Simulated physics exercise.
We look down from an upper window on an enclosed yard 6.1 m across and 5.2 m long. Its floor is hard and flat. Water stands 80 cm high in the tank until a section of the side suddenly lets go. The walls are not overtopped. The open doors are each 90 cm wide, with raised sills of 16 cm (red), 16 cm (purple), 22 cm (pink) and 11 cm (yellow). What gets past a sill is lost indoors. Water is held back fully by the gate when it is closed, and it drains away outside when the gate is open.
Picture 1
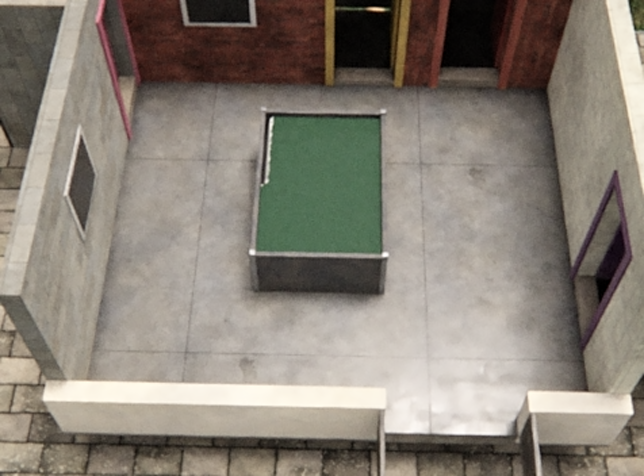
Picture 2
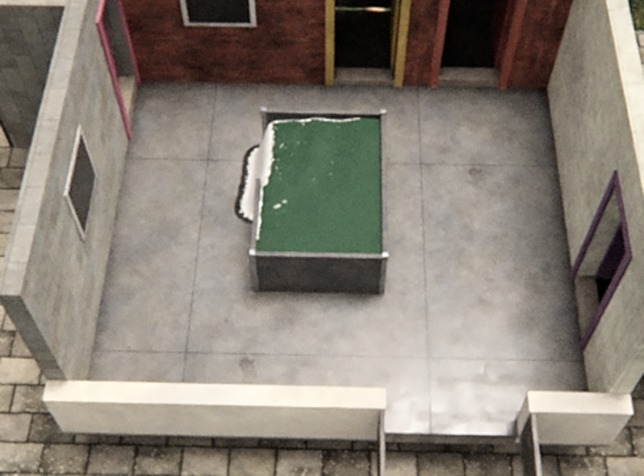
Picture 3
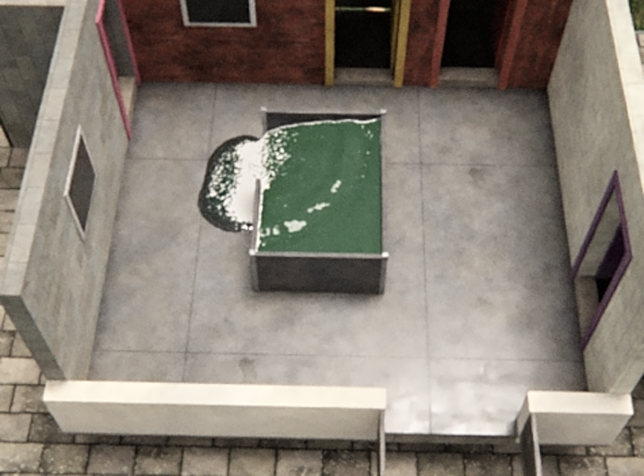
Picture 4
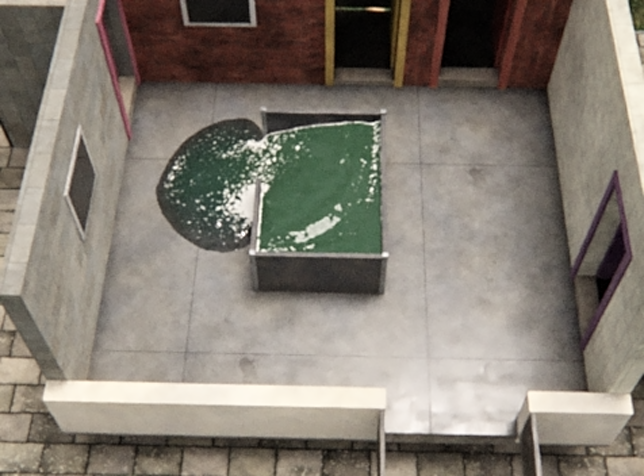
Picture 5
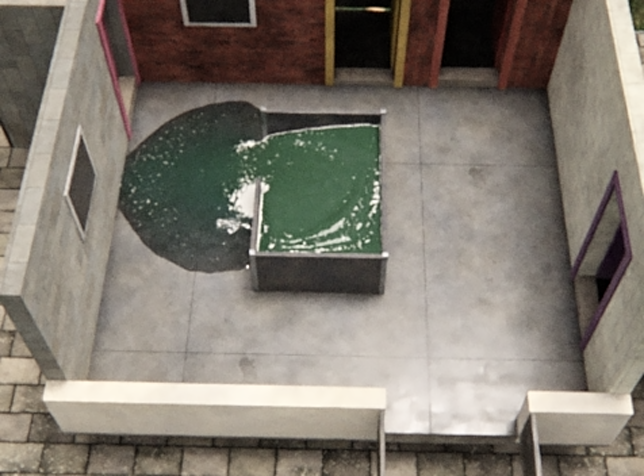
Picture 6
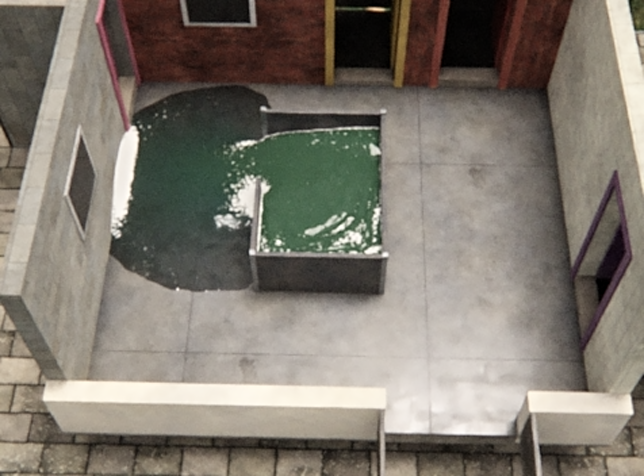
Green water pours from the left side of a dark, open-topped rectangular tank in a walled yard, seen from high above by a camera that stays still. Grey paving surrounds the tank, with a red wall and yellow- and red-framed doorways behind, and a purple-framed opening at right. The water spreads leftward in a widening, white-flecked pool, reaches the left wall and foams along it, while the tank's surface drops and ripples.
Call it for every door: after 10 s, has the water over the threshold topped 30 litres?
Red door not topped, purple door not topped, pink door topped, yellow door not topped.
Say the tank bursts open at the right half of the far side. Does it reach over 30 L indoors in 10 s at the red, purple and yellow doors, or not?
The red door comes out less than that, the purple door less than that and the yellow door more than that.
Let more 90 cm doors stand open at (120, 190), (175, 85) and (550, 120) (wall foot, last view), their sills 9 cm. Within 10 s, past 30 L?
Well, the first is on the high side, the second is on the high side, and the third is on the low side.
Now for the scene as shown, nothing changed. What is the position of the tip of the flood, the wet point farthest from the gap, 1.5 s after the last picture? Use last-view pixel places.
Near (84, 406).
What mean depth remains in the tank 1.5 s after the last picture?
Around 37 cm on average.
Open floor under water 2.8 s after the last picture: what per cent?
Close to 55 in a hundred.
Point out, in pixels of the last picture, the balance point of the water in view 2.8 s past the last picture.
Its balance point sits around (244, 212).
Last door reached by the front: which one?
The answer is the purple door.
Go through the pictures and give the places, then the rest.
Still water, 80 cm deep, in the tank at (321, 183), in the first frame.
The front is at a hidden place, 0.6 m from the gap at (266, 173); 0.3 m2 of floor is under water; 80 cm left at the back of the tank, in the second frame.
Water pours out at (266, 174) and has run 0.9 m, to (209, 213); typically 13 cm deep outside, 80 cm at the tank's back, in the third frame.
Water pours out at (266, 175) and has run 1.4 m, to (163, 198); typically 9 cm deep outside, 74 cm at the tank's back, in the fourth frame.
The front is at (120, 197), 2.0 m from the gap at (266, 175); 4.1 m2 of floor is under water; 67 cm left at the back of the tank, in the fifth frame.
The front is at (133, 120), 2.3 m from the gap at (266, 174); 5.3 m2 of floor is under water; 69 cm left at the back of the tank, in the sixth frame.
Then, 0.7 s after the last picture water covers 20 % of the floor and is deepest (60 cm) near (138, 88); red door not reached, purple door not reached, pink door 37 cm at the sill, 6 L in, yellow door not reached.
Then, 1.5 s after the last picture water covers 30 % of the floor and is deepest (44 cm) near (138, 88); red door not reached, purple door not reached, pink door 39 cm at the sill, 74 L in, yellow door not reached.
Then, 2.8 s after the last picture water covers 55 % of the floor and is deepest (28 cm) near (138, 88); red door 3 cm at the sill, 0 L in, purple door not reached, pink door 27 cm at the sill, 124 L in, yellow door 6 cm at the sill, 0 L in.
Then, 5.3 s after the last picture water covers 90 % of the floor and is deepest (16 cm) near (542, 124); red door 7 cm at the sill, 0 L in, purple door 14 cm at the sill, 0 L in, pink door 16 cm at the sill, 131 L in, yellow door 5 cm at the sill, 0 L in.
Then, 9.3 s after the last picture water covers 95 % of the floor and is deepest (14 cm) near (535, 416); red door 12 cm at the sill, 0 L in, purple door 13 cm at the sill, 0 L in, pink door 9 cm at the sill, 131 L in, yellow door 3 cm at the sill, 0 L in.
